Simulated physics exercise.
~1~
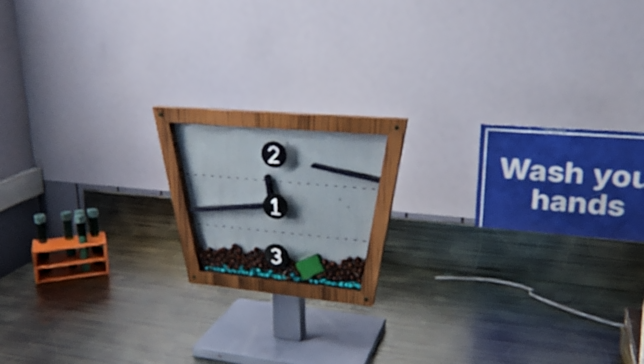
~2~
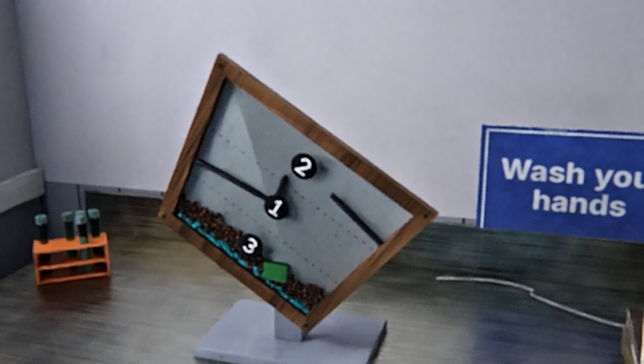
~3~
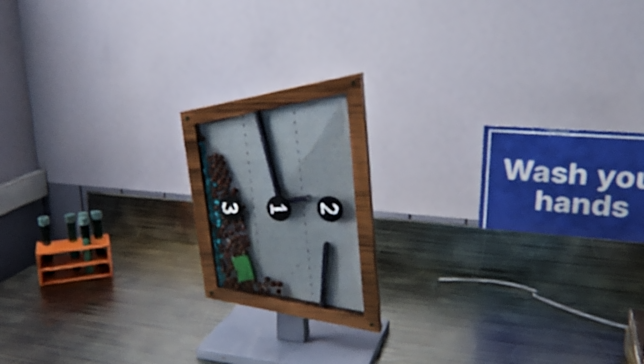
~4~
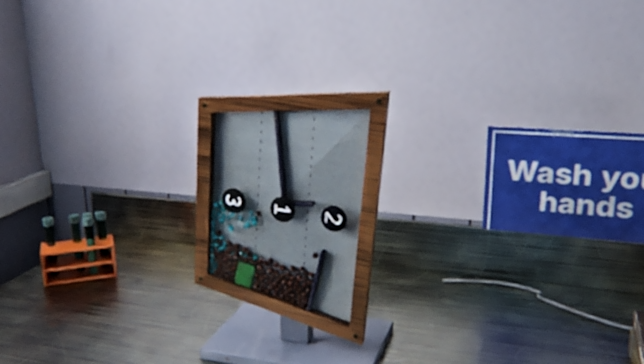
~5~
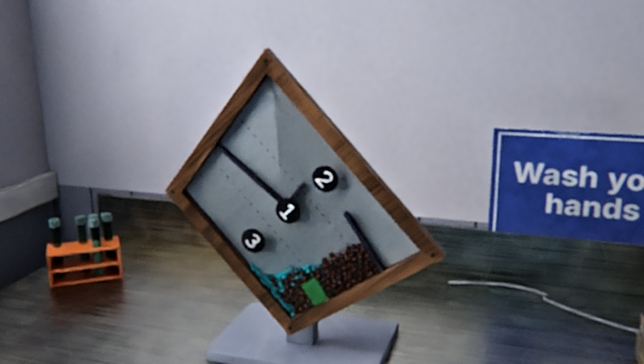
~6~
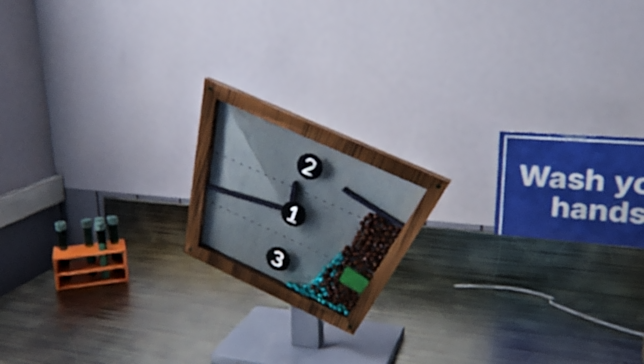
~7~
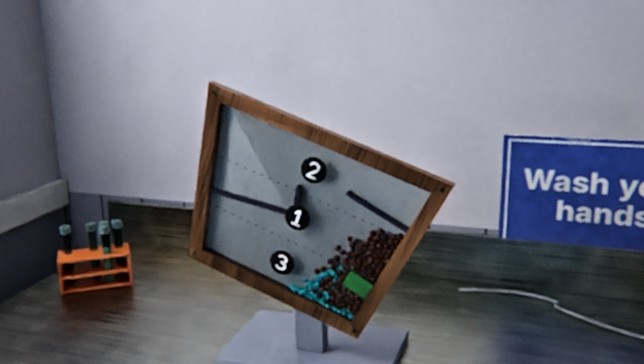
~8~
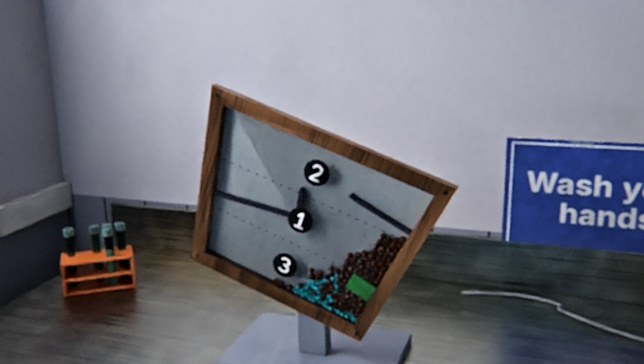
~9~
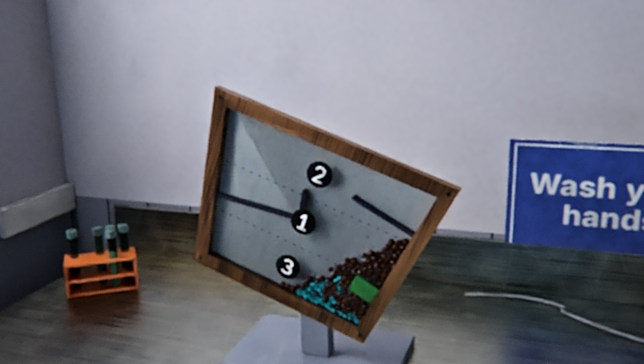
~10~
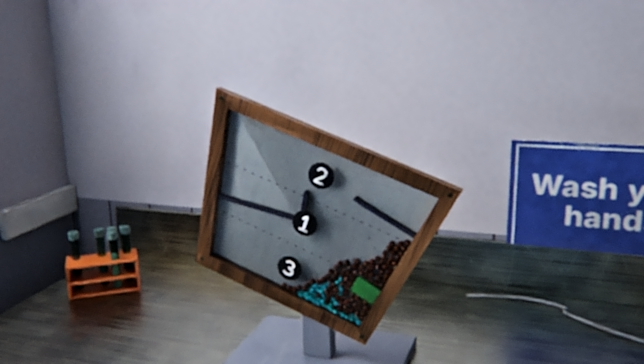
A wood-framed case on a stand turned clockwise onto its side, sending dark and turquoise beads and a green block tumbling, then swung partway back and stopped tilted, with the beads and block heaped in the lower right corner.
